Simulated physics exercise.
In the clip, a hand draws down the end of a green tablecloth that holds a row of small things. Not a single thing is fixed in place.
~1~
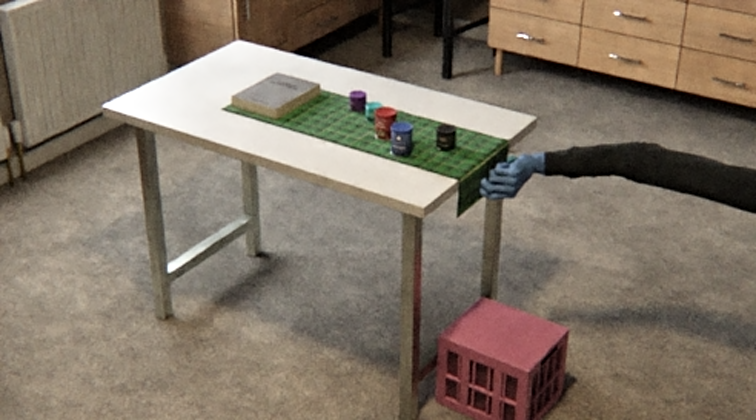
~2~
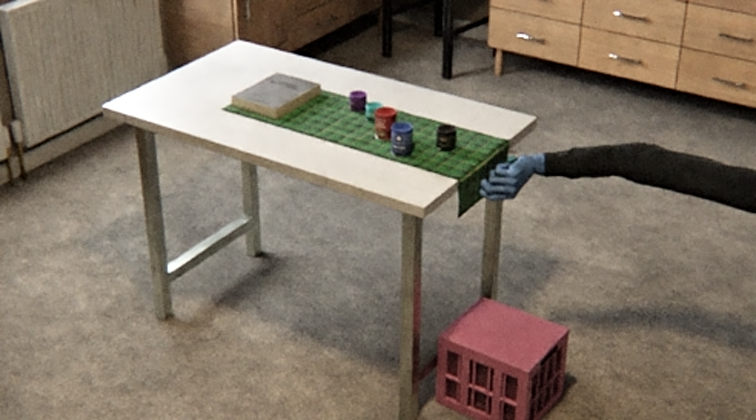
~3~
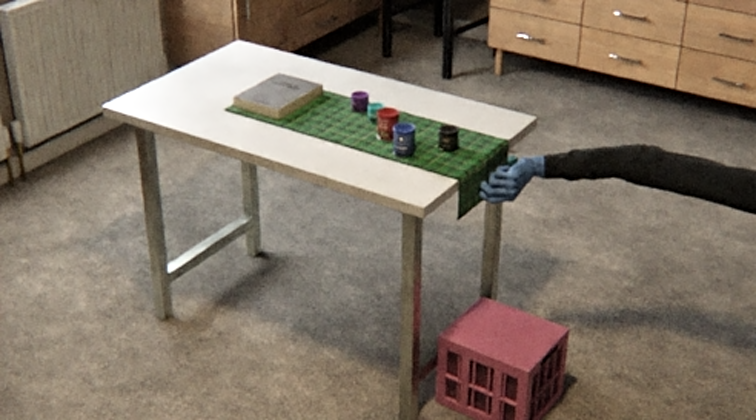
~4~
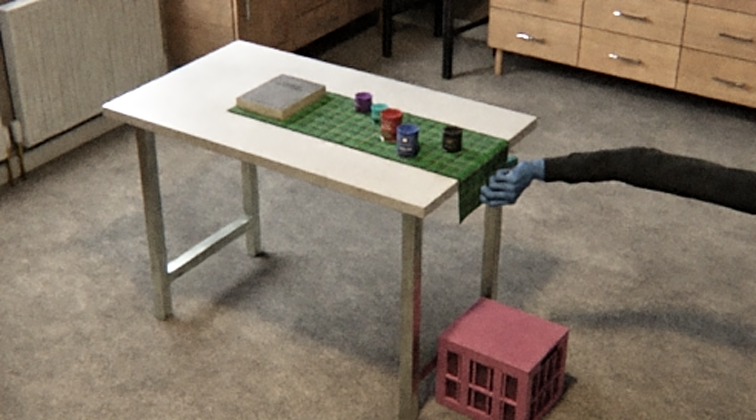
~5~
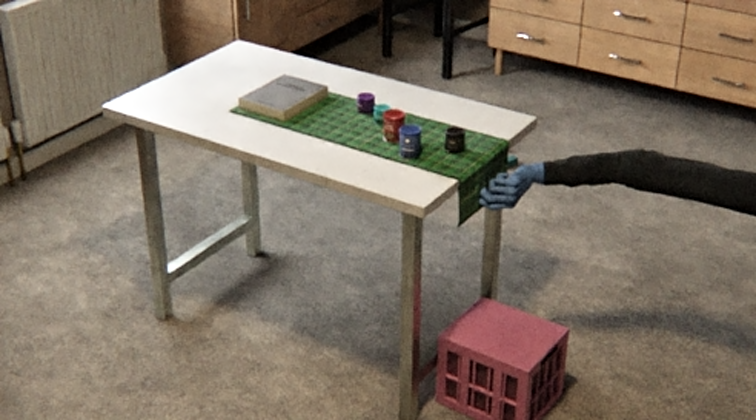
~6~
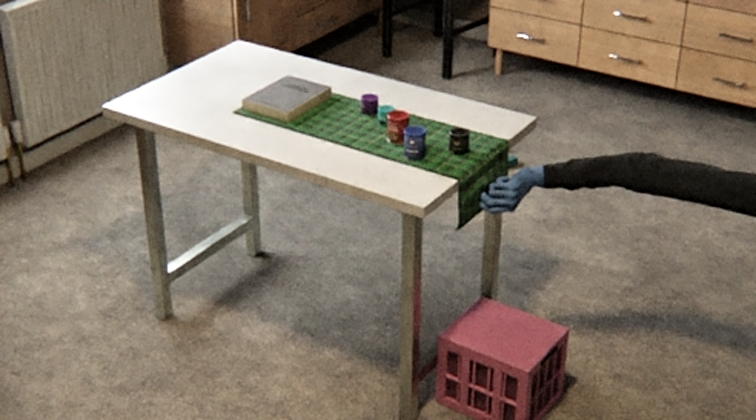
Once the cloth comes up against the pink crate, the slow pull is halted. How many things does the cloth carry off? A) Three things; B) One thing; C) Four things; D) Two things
Four things.
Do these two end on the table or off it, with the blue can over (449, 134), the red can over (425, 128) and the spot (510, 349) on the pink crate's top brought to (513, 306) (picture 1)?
Observed: Blue can departs; red can departs.
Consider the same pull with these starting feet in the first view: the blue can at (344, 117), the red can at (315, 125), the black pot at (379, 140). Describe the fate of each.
Blue can - stays aboard. Red can - stays aboard. Black pot - leaves the top.
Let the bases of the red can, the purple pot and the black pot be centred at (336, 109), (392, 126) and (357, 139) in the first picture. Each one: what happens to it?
The red can stays put; the purple pot ends up off; the black pot ends up off.
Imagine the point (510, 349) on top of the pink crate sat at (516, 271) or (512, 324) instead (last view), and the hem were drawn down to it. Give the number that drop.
Counting them gives 1 and 3.
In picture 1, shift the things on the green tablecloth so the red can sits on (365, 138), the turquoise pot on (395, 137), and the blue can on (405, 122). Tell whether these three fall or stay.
The red can will end up down, the turquoise pot will end up down, and the blue can will end up down.
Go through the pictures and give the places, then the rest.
The first picture shows hem (457, 218); black pot (446, 128); blue can (402, 127); red can (386, 111); turquoise pot (374, 105); purple pot (358, 94); top of the crate (510, 349).
The second picture shows hem (457, 218); black pot (447, 128).
The third picture shows hem (456, 220); blue can (404, 127).
The fourth picture shows hem (459, 225); red can (392, 113); top of the crate (510, 349).
The fifth picture shows hem (457, 227); turquoise pot (383, 107).
The sixth picture shows hem (455, 231); black pot (459, 132); blue can (415, 130); red can (398, 115); turquoise pot (386, 108); purple pot (370, 97).
Early on, hem near (481, 257); black pot gone.
Midway, hem near (481, 292); black pot, blue can and red can gone.
Finally, hem on the crate; black pot, blue can, red can and turquoise pot gone. Over the edge go four.
